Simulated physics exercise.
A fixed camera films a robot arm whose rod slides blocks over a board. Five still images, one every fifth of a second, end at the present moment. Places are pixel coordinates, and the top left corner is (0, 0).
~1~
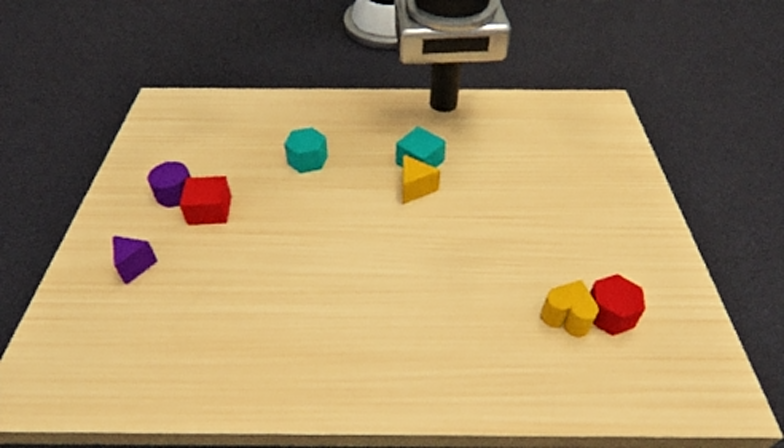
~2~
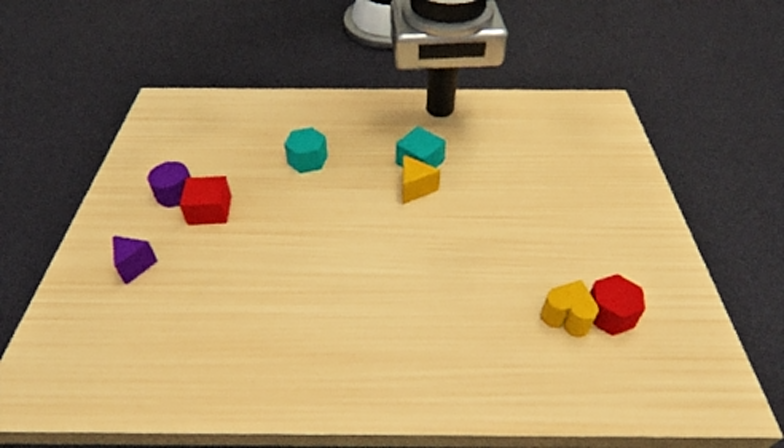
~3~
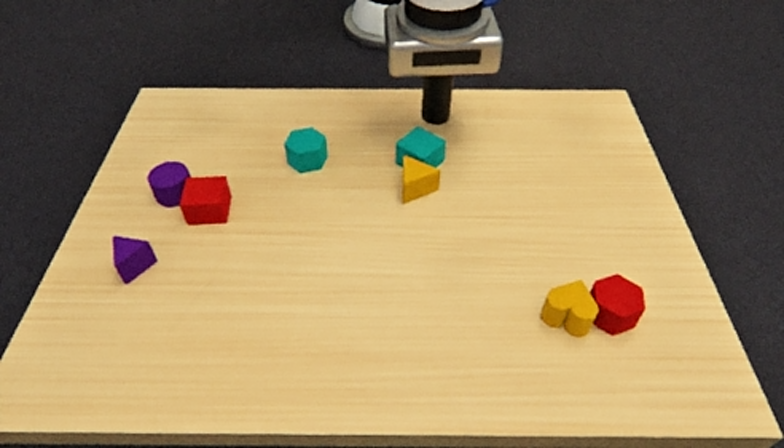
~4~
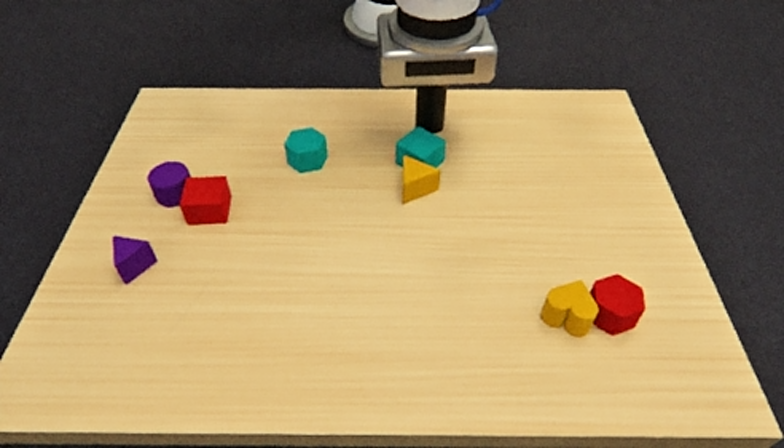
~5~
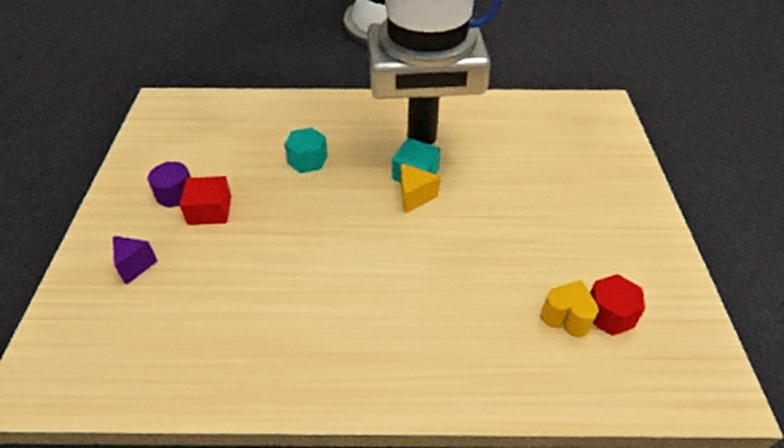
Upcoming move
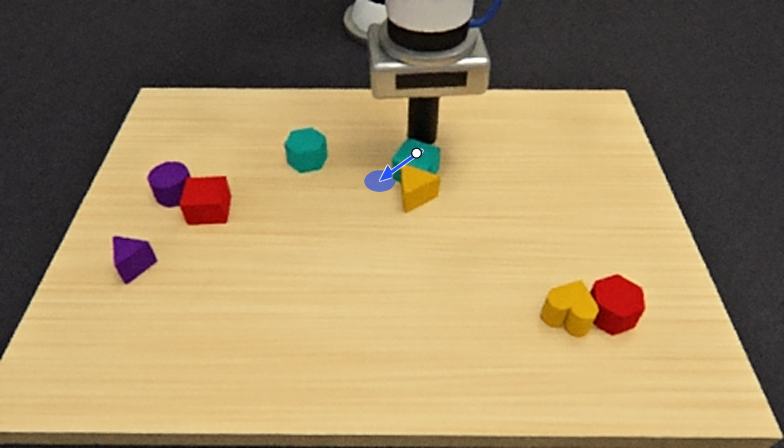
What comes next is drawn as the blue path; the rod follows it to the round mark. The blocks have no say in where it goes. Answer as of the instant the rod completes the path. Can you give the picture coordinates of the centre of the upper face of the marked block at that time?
So, by the moment the path ends, you'll find the top centre of the marked block at (392, 184).
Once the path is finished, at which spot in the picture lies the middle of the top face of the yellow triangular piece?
The spot you're after is about (420, 201) in the image.
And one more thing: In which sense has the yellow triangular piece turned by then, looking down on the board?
It twists anticlockwise.
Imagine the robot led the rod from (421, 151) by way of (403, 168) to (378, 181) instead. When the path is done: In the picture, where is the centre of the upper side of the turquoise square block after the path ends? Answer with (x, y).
In the picture, that point is around (393, 183).
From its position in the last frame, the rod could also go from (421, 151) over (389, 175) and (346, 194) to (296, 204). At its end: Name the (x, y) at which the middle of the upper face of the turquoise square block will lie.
I'd guess (392, 184).
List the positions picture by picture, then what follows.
Rod tip at (443, 104); block tops, turquoise hexagon at (305, 140); yellow triangular piece at (416, 169); turquoise square block at (421, 142), in the first picture.
Rod at (440, 109); blocks unchanged, in the second picture.
Rod at (435, 116); blocks unchanged, in the third picture.
Rod at (430, 126); blocks unchanged, in the fourth picture.
Rod at (422, 137); turquoise hexagon at (305, 140); yellow triangular piece at (416, 177); turquoise square block at (417, 153), in the fifth picture.
Path on the board, from (421, 151) to (380, 181); the dot is on the turquoise square block.
What follows on the original path. Halfway along, rod at (401, 152); yellow triangular piece at (417, 191), turned 30° anticlockwise; turquoise square block at (404, 168), turned 30° anticlockwise.
At the end, rod at (380, 167); turquoise hexagon in place; yellow triangular piece at (420, 201), turned 60° anticlockwise; turquoise square block at (392, 184), turned 60° anticlockwise.
